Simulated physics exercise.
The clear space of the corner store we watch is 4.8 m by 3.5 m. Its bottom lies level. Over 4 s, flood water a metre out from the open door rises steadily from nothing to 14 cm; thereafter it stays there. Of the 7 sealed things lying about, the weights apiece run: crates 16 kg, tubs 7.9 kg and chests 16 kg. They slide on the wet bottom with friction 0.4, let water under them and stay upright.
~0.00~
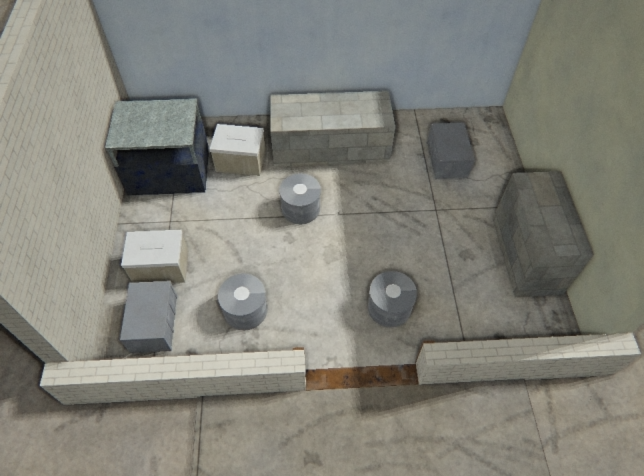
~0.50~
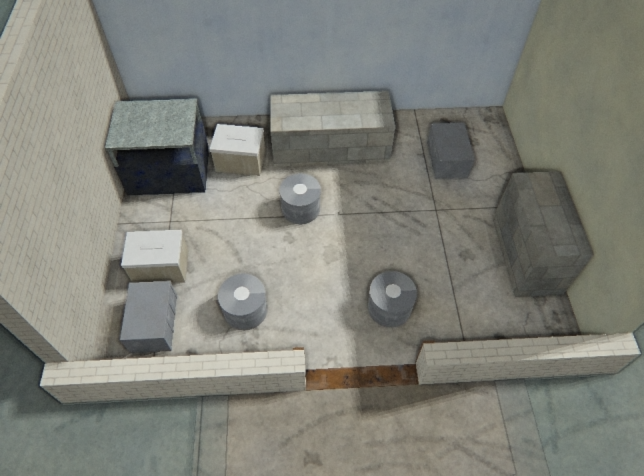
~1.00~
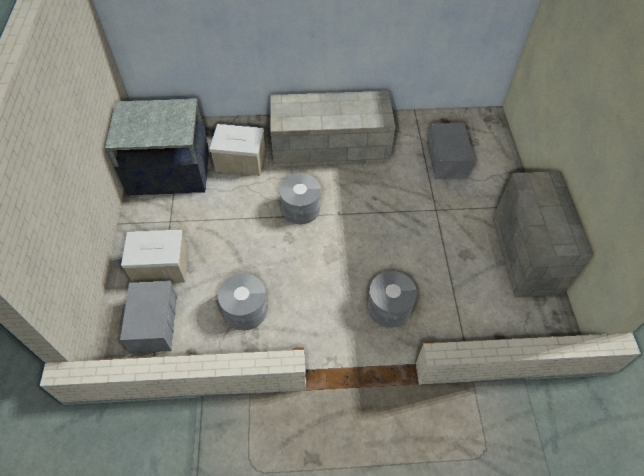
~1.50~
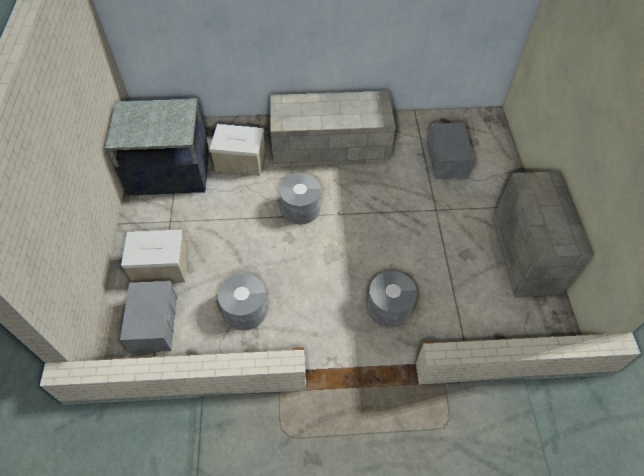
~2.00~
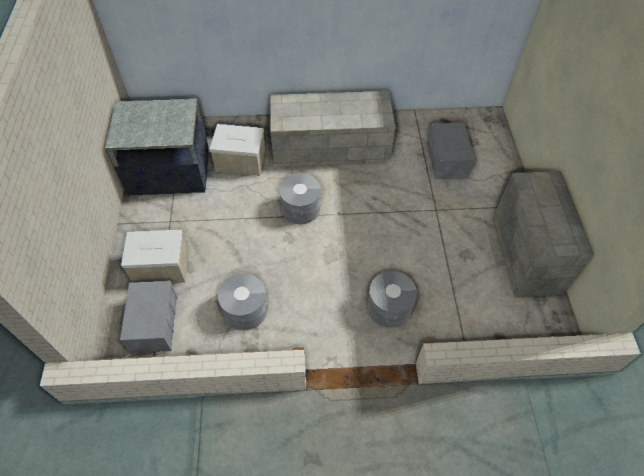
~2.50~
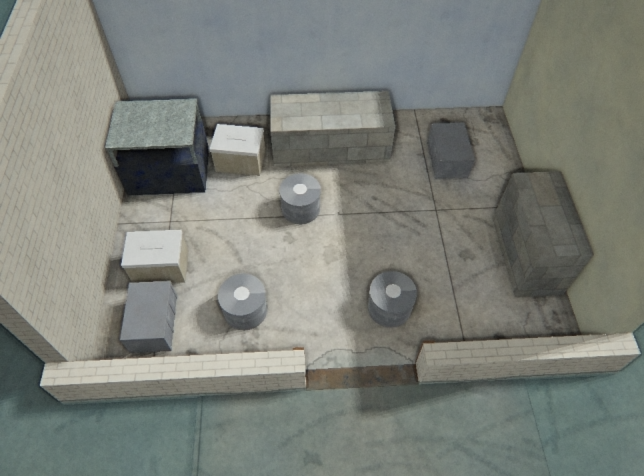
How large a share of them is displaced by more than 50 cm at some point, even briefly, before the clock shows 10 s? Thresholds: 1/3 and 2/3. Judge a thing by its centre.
Not many move that far, less than a third.
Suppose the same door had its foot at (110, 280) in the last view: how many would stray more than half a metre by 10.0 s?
Then it comes to 3.
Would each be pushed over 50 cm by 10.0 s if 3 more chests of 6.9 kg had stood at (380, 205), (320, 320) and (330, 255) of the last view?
In order: Farther; farther; farther.
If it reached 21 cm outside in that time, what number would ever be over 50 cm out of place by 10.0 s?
Then it comes to 4.
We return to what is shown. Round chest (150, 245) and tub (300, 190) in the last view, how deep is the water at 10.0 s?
Close to 4 and 6 centimetres.
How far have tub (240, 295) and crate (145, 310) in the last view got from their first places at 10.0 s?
In that order: 0 cm, 0 cm.
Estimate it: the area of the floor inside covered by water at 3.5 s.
Somewhere around 1.0 m2, roughly.
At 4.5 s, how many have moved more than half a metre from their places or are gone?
By my tally, 0.
After 3.5 s 0 of 7 are over 50 cm from their spots; 0 afloat.
After 4.5 s 0 of 7 are over 50 cm from their spots; 0 afloat.
After 7.0 s 1 of 7 are over 50 cm from their spots; 1 afloat.
After 10.0 s 2 of 7 are over 50 cm from their spots, and 2 have been at some point; 1 afloat.
